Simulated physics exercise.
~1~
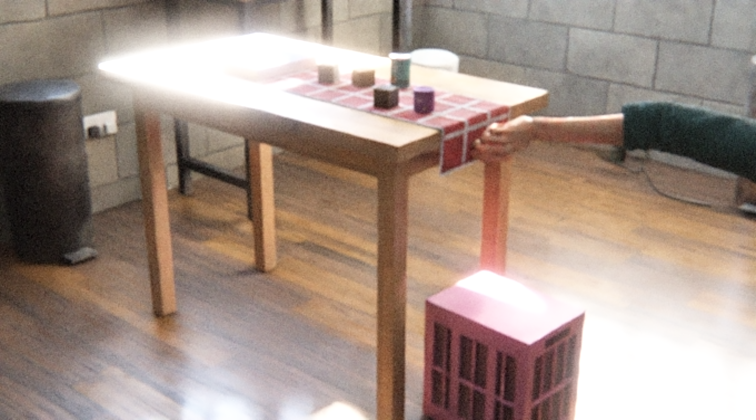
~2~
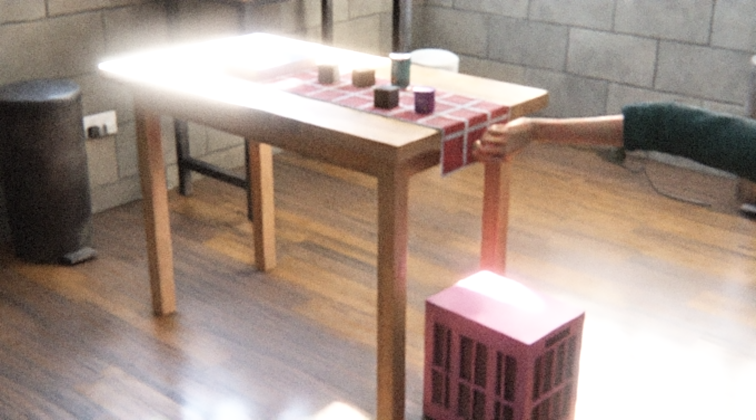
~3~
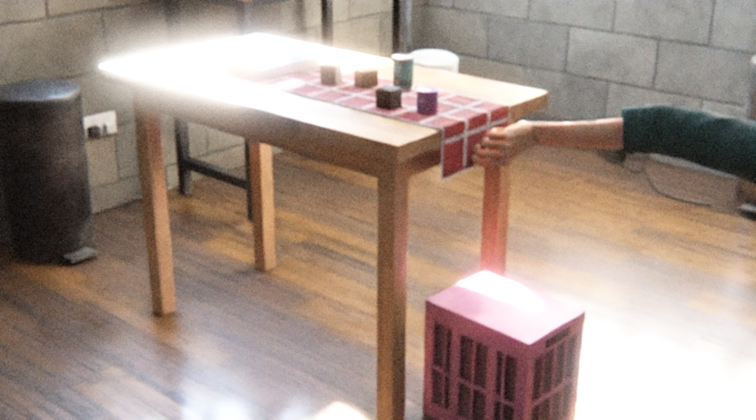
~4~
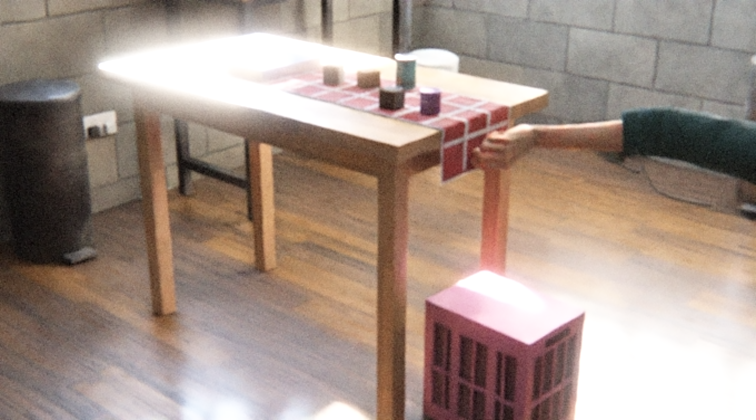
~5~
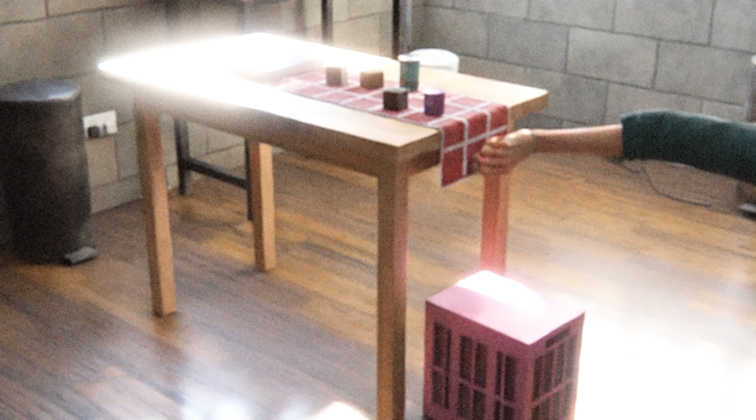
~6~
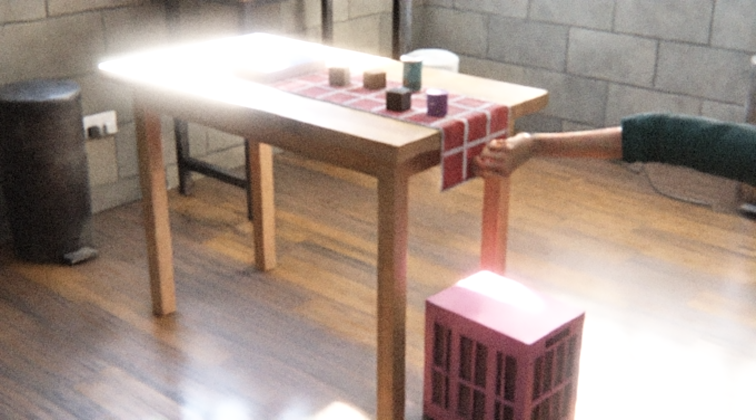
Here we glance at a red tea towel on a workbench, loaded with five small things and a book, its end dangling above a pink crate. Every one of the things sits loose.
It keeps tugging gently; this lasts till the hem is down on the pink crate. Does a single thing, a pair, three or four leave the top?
Three.
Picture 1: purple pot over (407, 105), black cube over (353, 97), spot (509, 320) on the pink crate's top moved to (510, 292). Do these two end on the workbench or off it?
The purple pot? Lost. The black cube? Safe.
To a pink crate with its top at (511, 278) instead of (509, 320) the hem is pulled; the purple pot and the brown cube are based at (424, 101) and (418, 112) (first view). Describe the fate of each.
In the end the purple pot is no longer on top and the brown cube is no longer on top.
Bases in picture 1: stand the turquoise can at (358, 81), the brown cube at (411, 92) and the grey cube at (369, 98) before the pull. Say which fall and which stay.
Turquoise can: Still up. Brown cube: Off. Grey cube: Off.
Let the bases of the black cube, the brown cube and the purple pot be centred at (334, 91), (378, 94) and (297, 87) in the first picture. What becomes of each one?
As for the black cube, it stays aboard; the brown cube goes off; the purple pot stays aboard.
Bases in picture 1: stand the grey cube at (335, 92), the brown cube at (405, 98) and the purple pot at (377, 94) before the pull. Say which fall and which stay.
Grey cube: Still on; brown cube: Off; purple pot: Off.
Early on, hem near (474, 244); purple pot gone.
Midway, hem near (474, 281); purple pot and black cube gone.
Finally, hem on the crate; purple pot, black cube and turquoise can gone. The count of fallen things is three.
